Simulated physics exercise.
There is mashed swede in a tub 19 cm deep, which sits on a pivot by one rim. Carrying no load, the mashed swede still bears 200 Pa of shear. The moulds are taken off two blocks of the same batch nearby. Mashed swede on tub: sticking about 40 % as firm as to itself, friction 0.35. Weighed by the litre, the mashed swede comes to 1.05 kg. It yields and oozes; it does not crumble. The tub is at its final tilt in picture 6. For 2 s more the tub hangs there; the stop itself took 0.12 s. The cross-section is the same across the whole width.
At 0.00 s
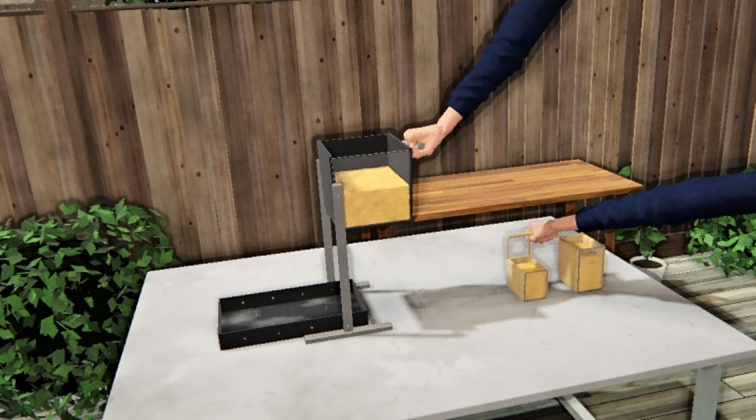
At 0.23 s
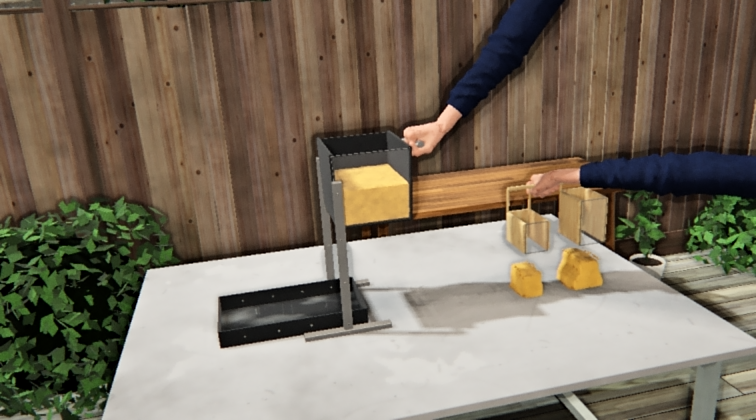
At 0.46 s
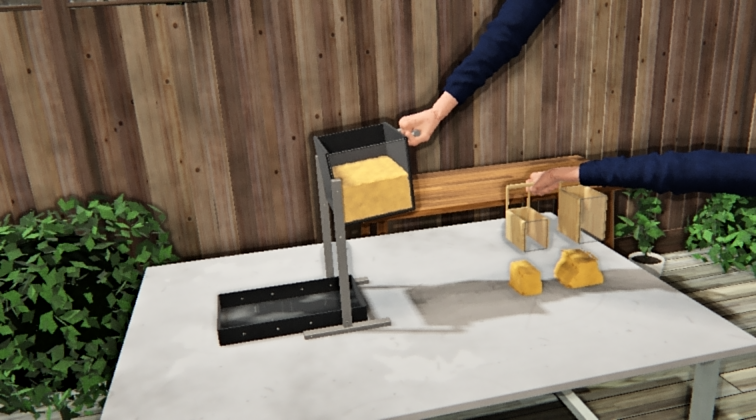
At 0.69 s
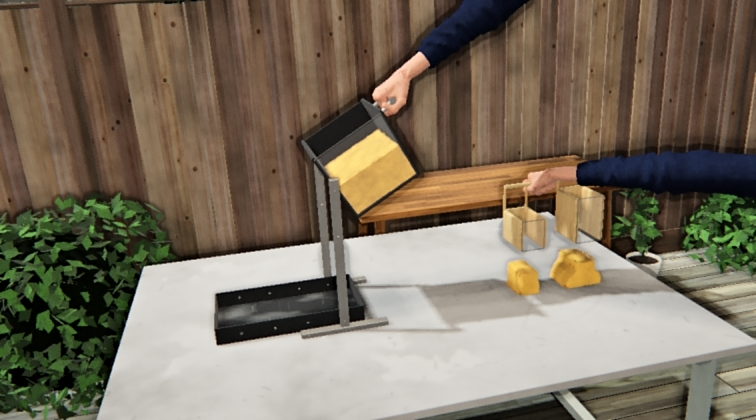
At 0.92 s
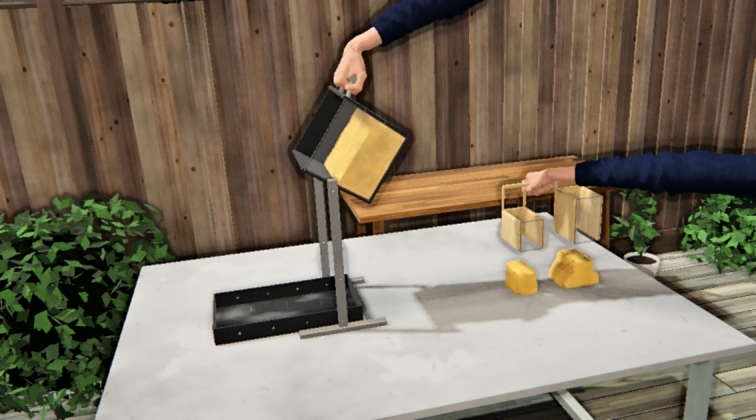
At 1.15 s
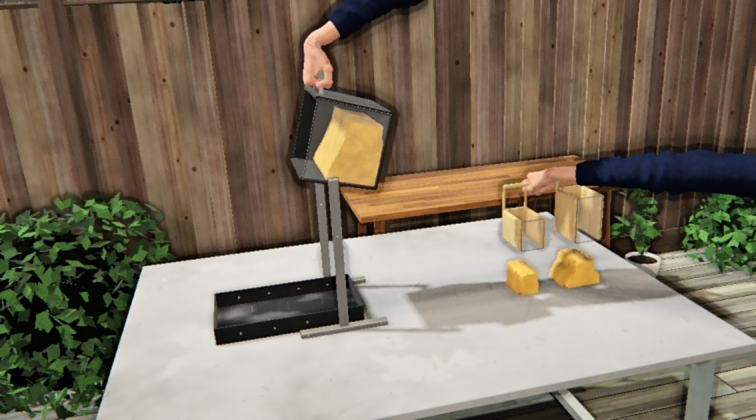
A hand lifted two clear moulds off two yellow blocks, which sagged a little, while another hand swung a dark tub of yellow mash up and over to the left on its stand.
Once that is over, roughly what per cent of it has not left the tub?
Around 100 percent.
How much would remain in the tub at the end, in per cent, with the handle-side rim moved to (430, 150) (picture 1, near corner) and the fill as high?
Roughly 90 %.
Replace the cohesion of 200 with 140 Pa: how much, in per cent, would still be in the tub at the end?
100 %.
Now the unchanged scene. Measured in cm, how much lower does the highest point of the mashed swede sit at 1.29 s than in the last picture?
I reckon it's close to 2 cm.
After 1.29 s, the tub is at 75 degrees and holds 100 %.
After 1.46 s, the tub is at 75 degrees and holds 100 %.
After 1.63 s, the tub is at 75 degrees and holds 100 %.
After 1.80 s, the tub is at 75 degrees and holds 100 %.
After 3.15 s, at the end, the tub is at 75 degrees and holds 100 %.
